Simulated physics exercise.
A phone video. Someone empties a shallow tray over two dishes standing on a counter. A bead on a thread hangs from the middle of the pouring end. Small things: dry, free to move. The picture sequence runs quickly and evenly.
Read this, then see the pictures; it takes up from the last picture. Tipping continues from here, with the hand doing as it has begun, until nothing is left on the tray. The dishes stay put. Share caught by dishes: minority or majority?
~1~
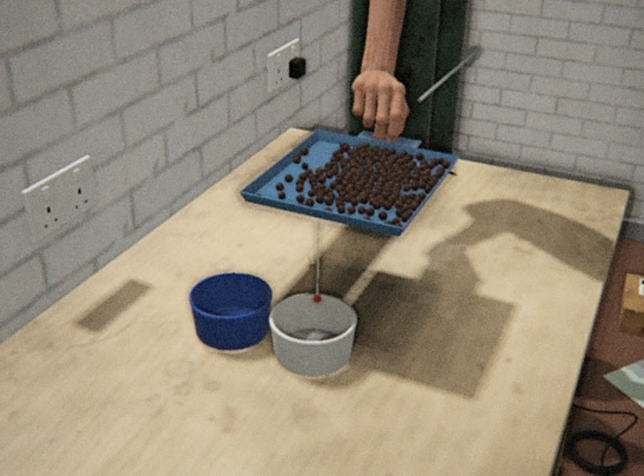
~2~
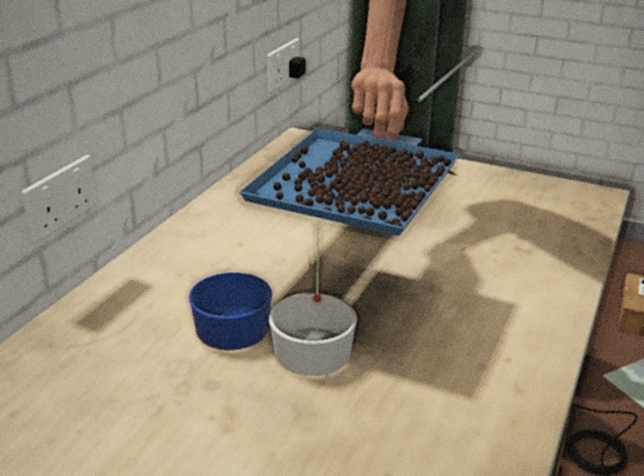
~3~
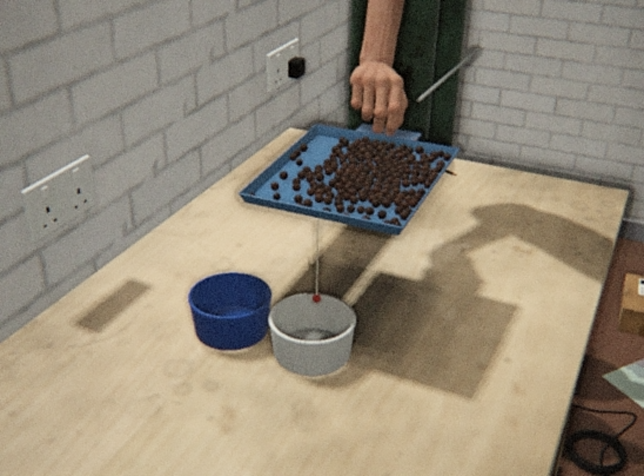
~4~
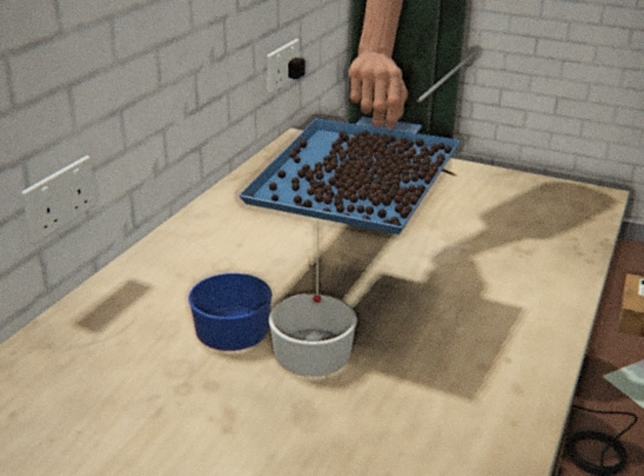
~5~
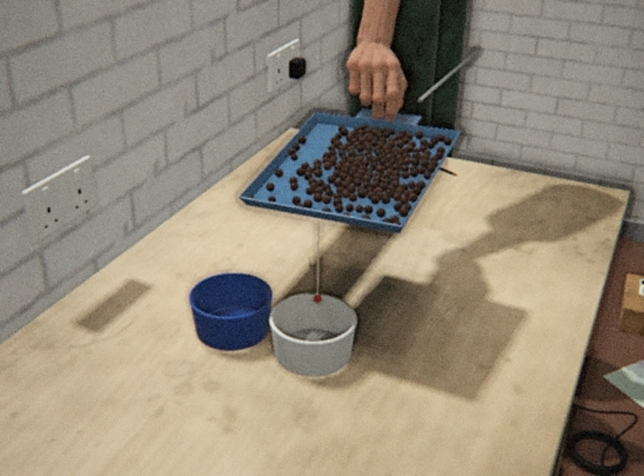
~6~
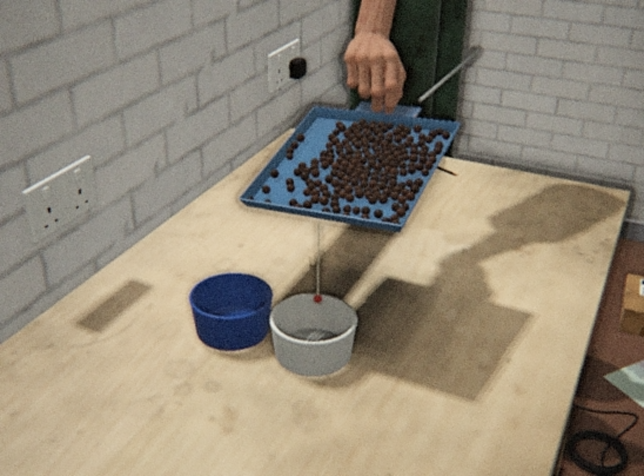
The bulk is caught.
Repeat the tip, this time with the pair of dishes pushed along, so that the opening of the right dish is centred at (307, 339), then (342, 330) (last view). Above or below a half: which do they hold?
The first try: More than half. The second: More than half.
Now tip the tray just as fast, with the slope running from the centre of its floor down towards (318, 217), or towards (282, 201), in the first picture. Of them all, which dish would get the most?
Result, try one: Dish at right; try two: Dish at left.
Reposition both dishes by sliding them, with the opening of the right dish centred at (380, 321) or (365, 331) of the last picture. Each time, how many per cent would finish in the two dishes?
The first try yields 10% and the second yields 50%.
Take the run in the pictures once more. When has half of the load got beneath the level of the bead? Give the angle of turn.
I'd say it is tilted about 65°.
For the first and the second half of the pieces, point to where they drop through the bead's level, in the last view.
At about (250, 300), then at (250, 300).
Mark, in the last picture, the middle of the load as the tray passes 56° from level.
Centre estimate: (282, 220).
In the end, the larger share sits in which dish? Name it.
Observation: The one at left.
Shortly afterwards, tray tipped steeply; near half on the tray; a little in the right dish; a little in the left dish; a little outside both; near a quarter in the air.
Next, tray tipped right over; near a quarter in the right dish; near half in the left dish; near a quarter outside both; only a few in the air.
Some moments later, tray tipped past a quarter turn; near a quarter in the right dish; near half in the left dish; near a quarter outside both.
In the end, tray tipped past a quarter turn; near a quarter in the right dish; near half in the left dish; near a quarter outside both.
